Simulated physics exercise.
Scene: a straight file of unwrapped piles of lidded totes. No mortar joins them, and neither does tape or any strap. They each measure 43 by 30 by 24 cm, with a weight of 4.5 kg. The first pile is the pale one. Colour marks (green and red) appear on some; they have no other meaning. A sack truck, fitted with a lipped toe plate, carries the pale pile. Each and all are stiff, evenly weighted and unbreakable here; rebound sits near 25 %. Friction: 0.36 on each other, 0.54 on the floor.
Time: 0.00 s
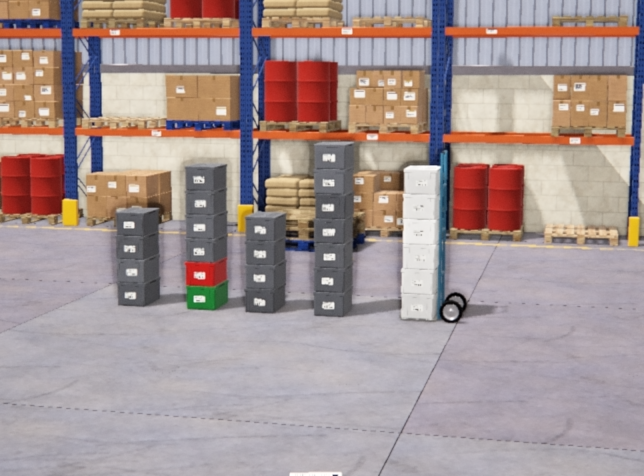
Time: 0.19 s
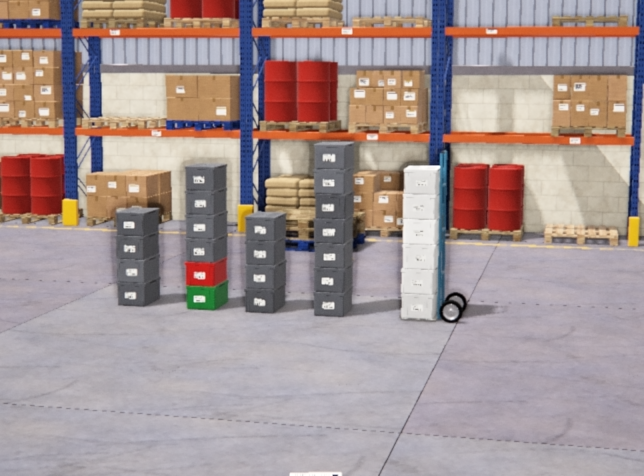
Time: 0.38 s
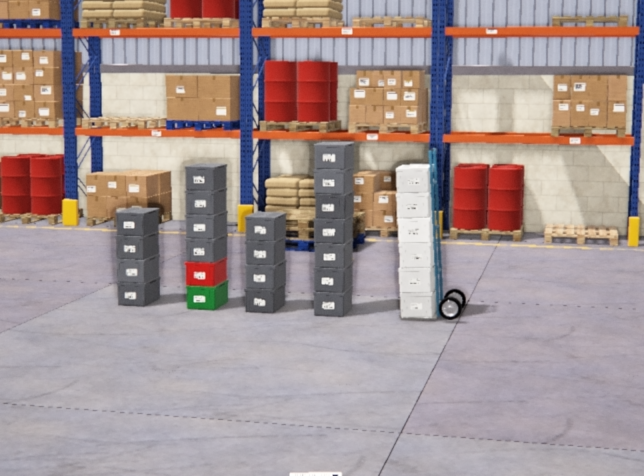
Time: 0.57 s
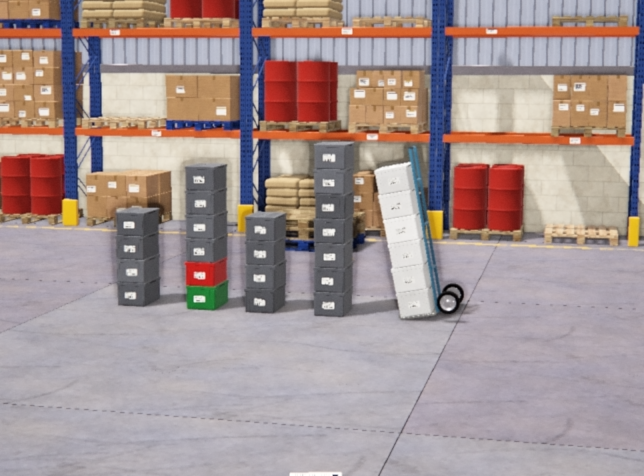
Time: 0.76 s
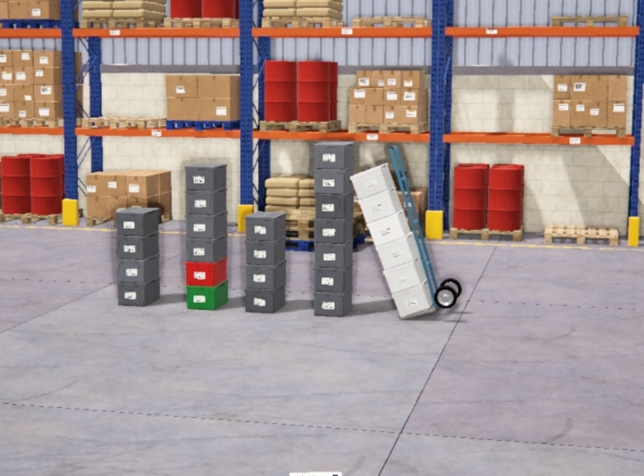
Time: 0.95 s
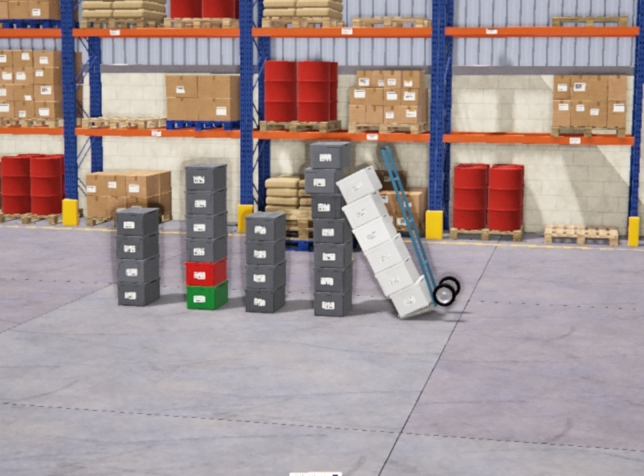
In a warehouse, a hand truck tilts left, leaning its white boxes against a grey stack.
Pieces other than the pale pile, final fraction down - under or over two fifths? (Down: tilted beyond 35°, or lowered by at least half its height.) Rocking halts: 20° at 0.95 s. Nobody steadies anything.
The share down exceeds two fifths.
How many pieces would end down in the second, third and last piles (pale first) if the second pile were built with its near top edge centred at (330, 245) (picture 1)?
Pile by pile that makes second 0, third 0, last 0.
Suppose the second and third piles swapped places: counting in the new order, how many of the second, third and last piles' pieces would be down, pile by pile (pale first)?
Count of fallen pieces - second: 4; third: 7; last: 4.
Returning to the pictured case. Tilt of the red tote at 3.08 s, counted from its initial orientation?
Tilt from start: Approx. 40 degrees.
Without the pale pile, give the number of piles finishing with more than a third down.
Looks like 4 of them in total.
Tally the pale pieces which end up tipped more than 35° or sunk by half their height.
6 of the pale pieces.
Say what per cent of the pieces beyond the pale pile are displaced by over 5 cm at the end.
100 in a hundred.
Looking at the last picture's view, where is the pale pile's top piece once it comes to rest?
End position: Near (286, 233) px.
After 1.64 s, 6 of the pale pile down; none of the 21 other totes down, 7 disturbed.
After 2.30 s, 6 of the pale pile down; 6 of the 21 other totes down; red tote leaning 18°; green tote leaning 18°.
After 3.08 s, 6 of the pale pile down; 20 of the 21 other totes down; green tote leaning 46°; red tote leaning 44°, 16 cm lower.
At rest (4.9 s), 6 of the pale pile down; 20 of the 21 other totes down; green tote leaning 46°; red tote leaning 43°, 16 cm lower. That is 95 per cent. As the last picture would show them, middles, green tote near (194, 287), red tote near (162, 285).
